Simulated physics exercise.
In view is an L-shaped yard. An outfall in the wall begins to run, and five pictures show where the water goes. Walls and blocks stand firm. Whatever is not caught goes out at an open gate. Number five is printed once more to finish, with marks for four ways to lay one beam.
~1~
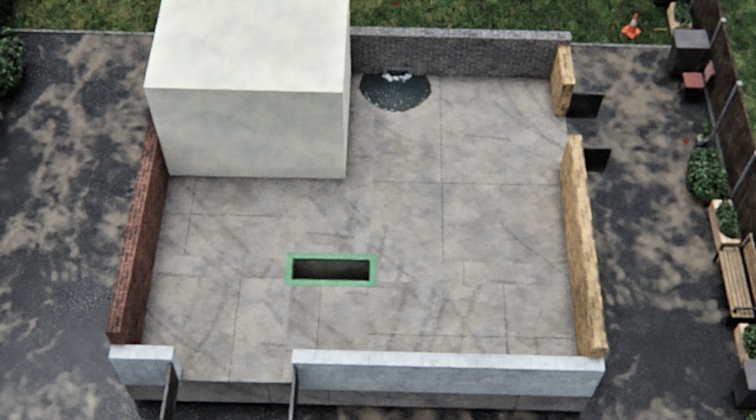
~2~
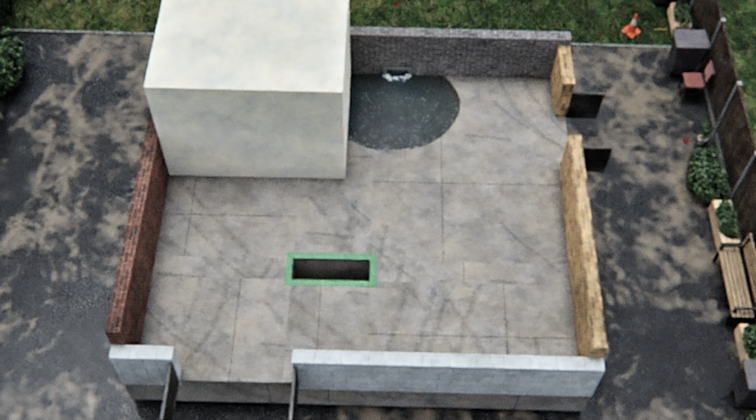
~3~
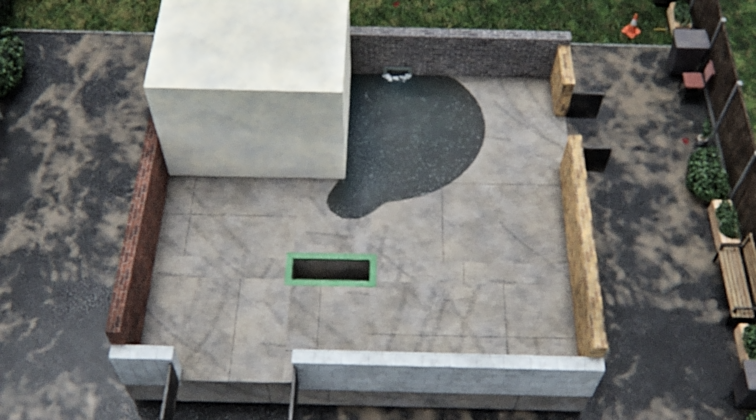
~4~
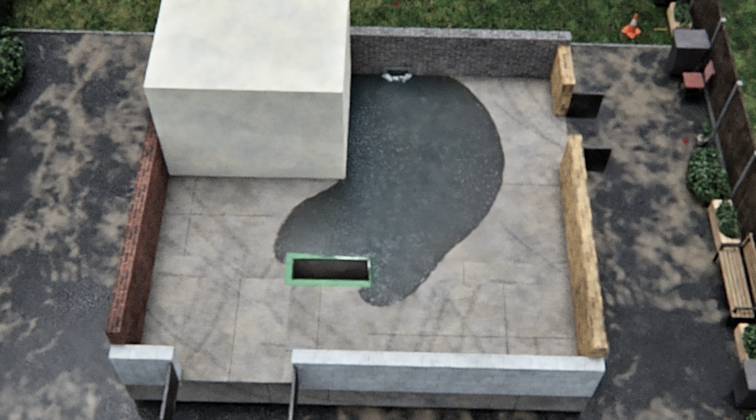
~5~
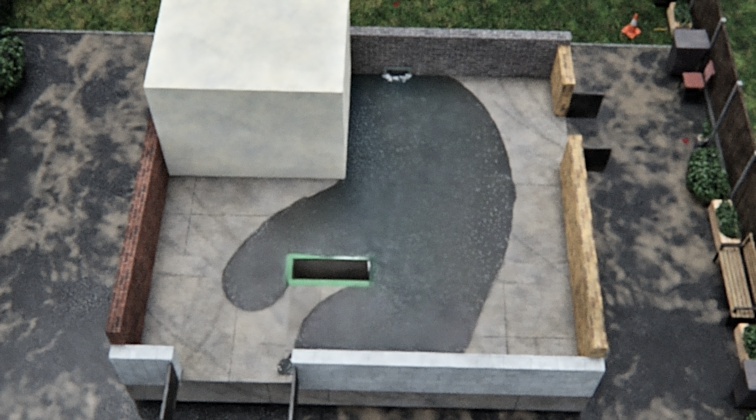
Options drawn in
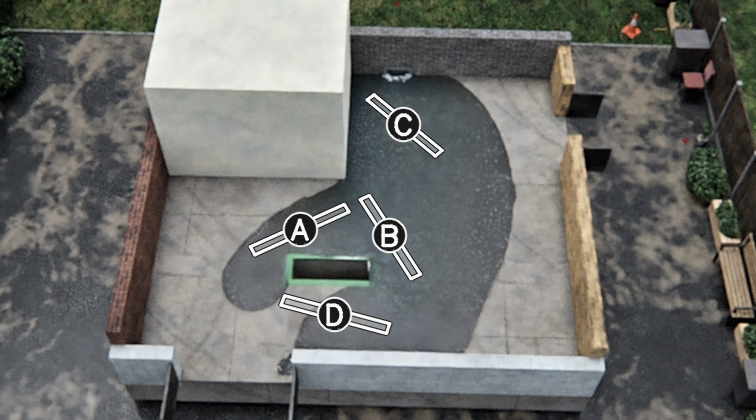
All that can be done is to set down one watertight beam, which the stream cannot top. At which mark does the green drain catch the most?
Position D does it best.
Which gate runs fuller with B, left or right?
The left one.
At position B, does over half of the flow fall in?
No, it does not.
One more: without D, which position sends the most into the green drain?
Position A.
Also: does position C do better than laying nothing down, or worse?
Worse.
On the marked copy, A from (252, 250) to (346, 208); B from (364, 197) to (415, 276); C from (370, 97) to (438, 153); D from (282, 300) to (388, 328).
If A is chosen, about 40 % of the stream goes into the green drain, about 59 % out by the gates.
If B is chosen, about 21 % of the stream goes into the green drain, about 78 % out by the gates.
If C is chosen, about 21 % of the stream goes into the green drain, about 78 % out by the gates.
If D is chosen, about 53 % of the stream goes into the green drain, about 46 % out by the gates.
